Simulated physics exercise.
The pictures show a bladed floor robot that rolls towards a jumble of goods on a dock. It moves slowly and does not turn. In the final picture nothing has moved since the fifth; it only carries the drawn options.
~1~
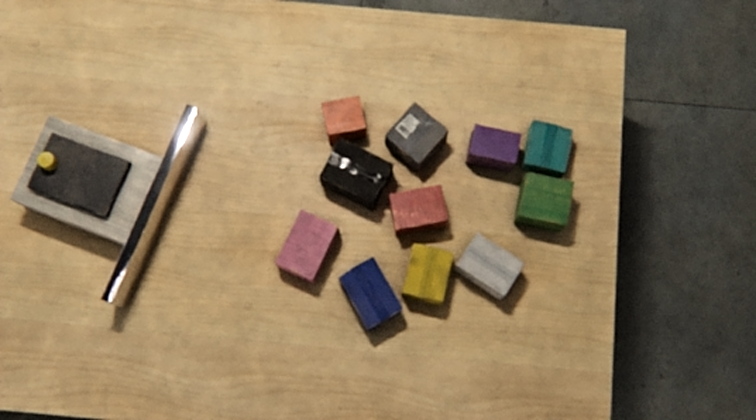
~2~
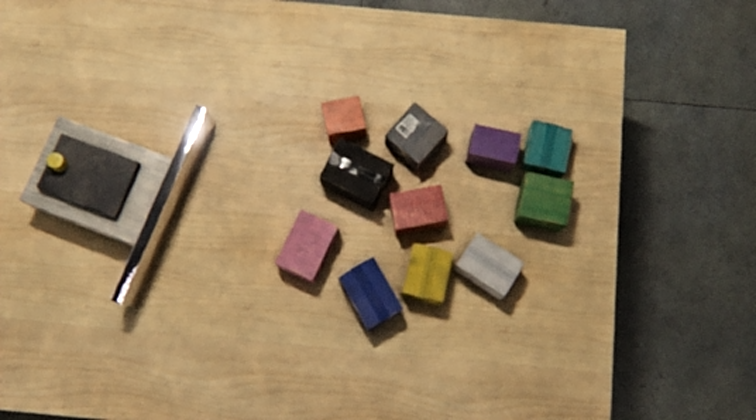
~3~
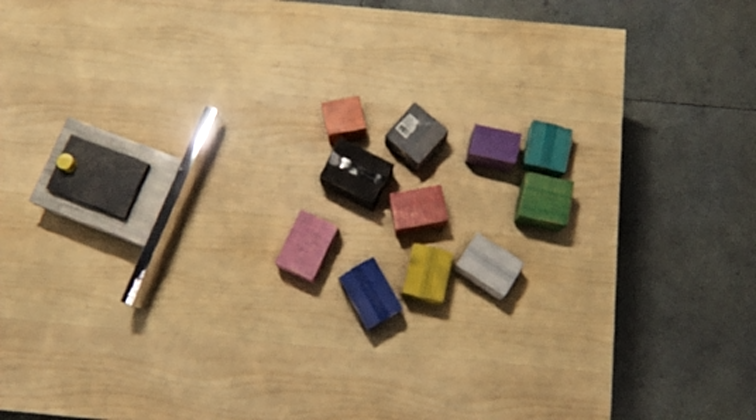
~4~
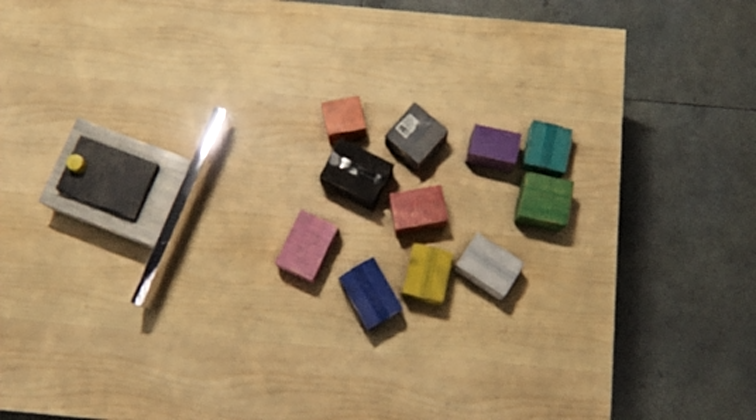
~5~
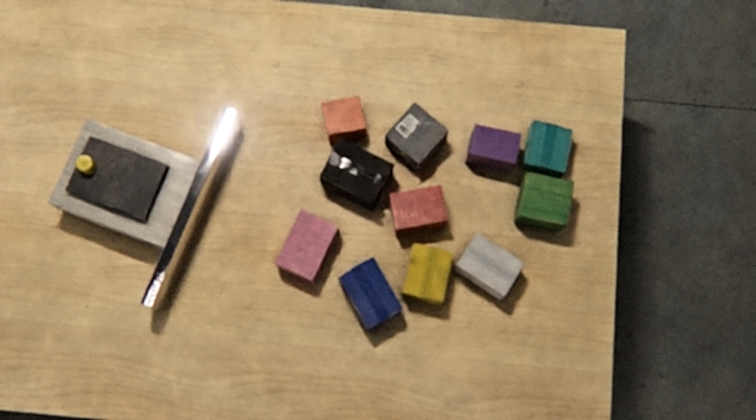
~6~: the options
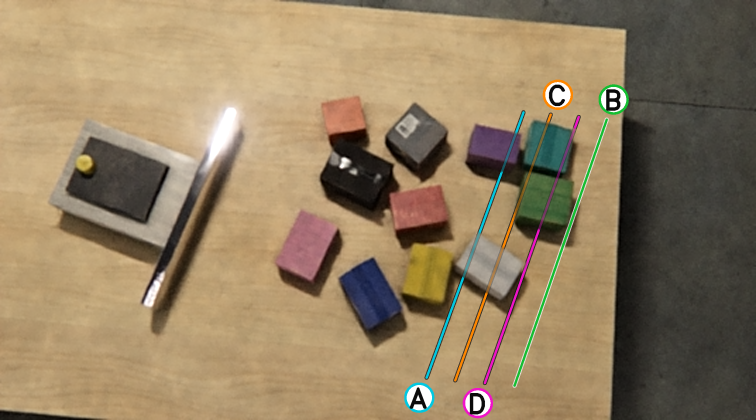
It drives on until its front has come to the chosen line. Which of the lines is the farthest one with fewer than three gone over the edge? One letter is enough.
No third one falls up to C.
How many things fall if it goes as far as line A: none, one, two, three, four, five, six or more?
One.
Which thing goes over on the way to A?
The turquoise box.
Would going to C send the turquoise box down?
By then, yes.
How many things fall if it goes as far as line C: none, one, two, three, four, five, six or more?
In all, one.
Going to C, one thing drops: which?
It is the turquoise box.
On the copy, A at (477, 241); B at (562, 249); C at (505, 244); D at (533, 246).
On C. First, robot (236, 191); orange crate (359, 115); pink crate (322, 249).
Then, robot (349, 200); turquoise box (568, 152); white parcel (525, 295).
Finally, robot (439, 208); turquoise box over the edge; green crate (609, 210); one fallen.
By contrast, A is within the limit but short; B drops four; D drops four.
